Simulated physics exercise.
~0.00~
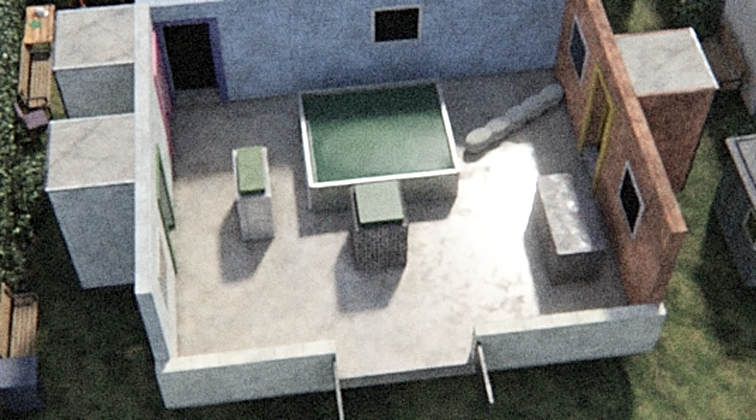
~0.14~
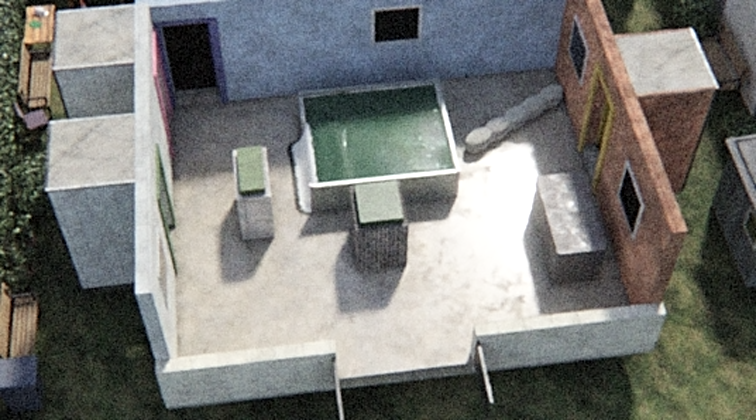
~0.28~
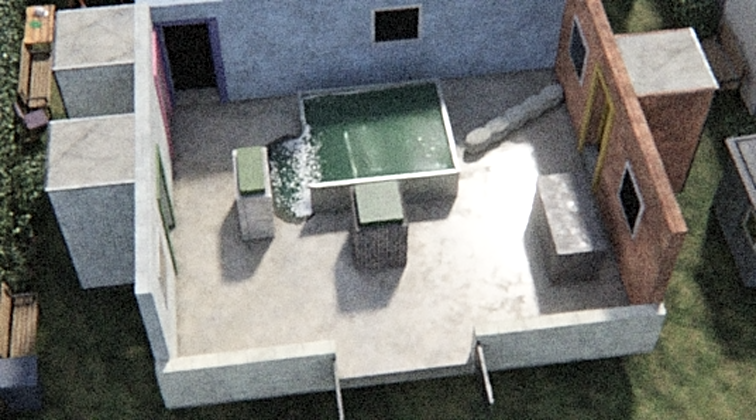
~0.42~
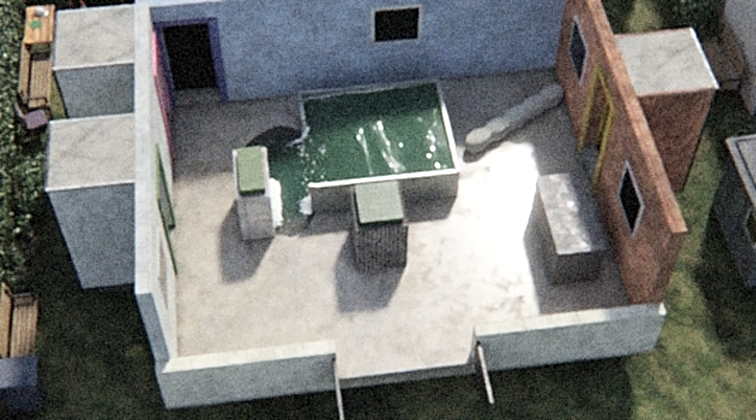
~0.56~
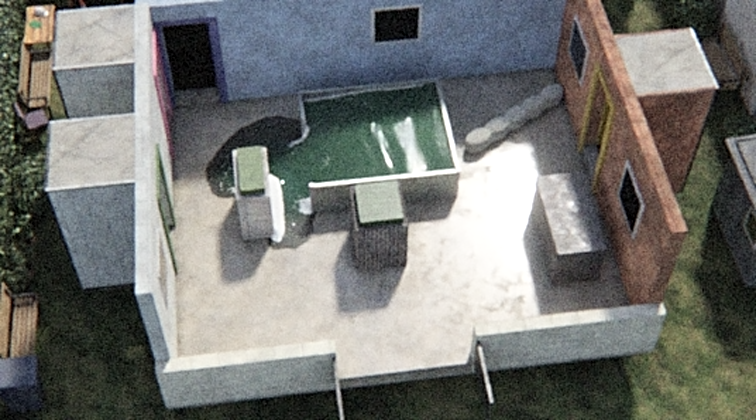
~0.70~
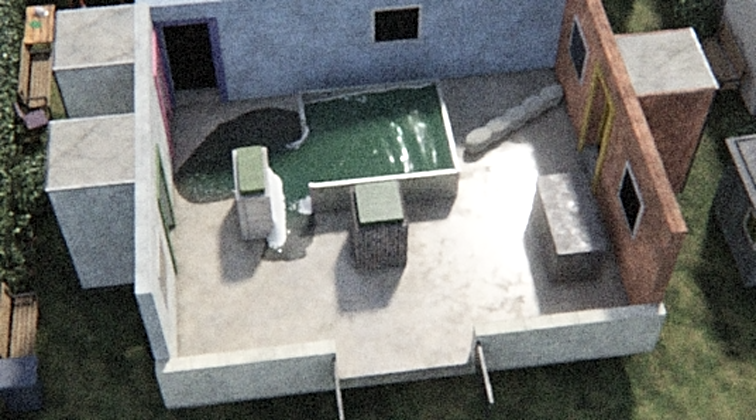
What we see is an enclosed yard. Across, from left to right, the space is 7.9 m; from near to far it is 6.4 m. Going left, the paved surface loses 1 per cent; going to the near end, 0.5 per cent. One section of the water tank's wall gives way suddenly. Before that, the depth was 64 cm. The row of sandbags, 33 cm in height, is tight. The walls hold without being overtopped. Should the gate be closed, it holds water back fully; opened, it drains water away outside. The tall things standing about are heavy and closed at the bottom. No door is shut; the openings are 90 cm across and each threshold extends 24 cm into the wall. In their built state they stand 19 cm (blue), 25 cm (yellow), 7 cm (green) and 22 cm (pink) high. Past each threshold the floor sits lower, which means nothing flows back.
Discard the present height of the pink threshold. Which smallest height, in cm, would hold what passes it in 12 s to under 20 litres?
It would have to be roughly 28 cm high.
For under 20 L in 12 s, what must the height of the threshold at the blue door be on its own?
At blue, about 34 cm.
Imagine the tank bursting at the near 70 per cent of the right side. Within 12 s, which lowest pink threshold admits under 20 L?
Roughly 12.0 cm.
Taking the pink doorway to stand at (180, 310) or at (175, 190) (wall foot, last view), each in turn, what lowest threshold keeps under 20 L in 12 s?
In turn: About 13.0 cm, about 33 cm.
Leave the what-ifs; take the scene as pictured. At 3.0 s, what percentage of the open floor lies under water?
50 %.
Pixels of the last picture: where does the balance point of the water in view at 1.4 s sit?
Centre of mass: About (341, 165) px.
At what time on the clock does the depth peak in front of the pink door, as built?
2.8 s.
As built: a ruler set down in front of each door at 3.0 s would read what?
Centimetres: Blue = 35, yellow = 0, green = 9, pink = 33.
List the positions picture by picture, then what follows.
Still water, 64 cm deep, in the water tank at (377, 133); the pink door at (163, 101) is dry, in the first frame.
Water pours out at (310, 169) and has run 0.3 m, to (299, 204); about 9 cm deep outside, 64 cm at the back, in the second frame.
The front is at a hidden place, 0.8 m from the gap at (310, 170); 1.4 m2 of floor is wet, 64 cm left at the back, in the third frame.
The front is at a hidden place, 1.3 m from the gap at (310, 170); 2.2 m2 of floor is wet, 64 cm left at the back, in the fourth frame.
Water pours out at (310, 170) and has run 1.9 m, to (211, 177); about 9 cm deep outside, 64 cm at the back, in the fifth frame.
The front is at (180, 185), 2.5 m from the gap at (310, 170); 4.5 m2 of floor is wet, 61 cm left at the back; the pink door at (163, 101), 3.0 m from the gap, is still 0.8 m from the nearest water, in the sixth frame.
After 1.4 s water covers 25 % of the floor, deepest (52 cm) near (279, 197); 25 cm at the pink door, 0 litres in over its 22 cm threshold.
After 3.0 s water covers 50 % of the floor, deepest (38 cm) near (171, 110); 33 cm at the pink door, 41 litres in over its 22 cm threshold.
After 12.0 s water covers 90 % of the floor, deepest (12 cm) near (179, 385); 9 cm at the pink door, 75 litres in over its 22 cm threshold.
At the pink door as built, the water arrived by 1.0 s and peaked near 34 cm at 2.8 s.
Run again over the same 12 s with other heights there, 47 litres in over 24.5 cm, 4 litres over 33 cm. The limit of 20 litres is kept from about 28 cm up.
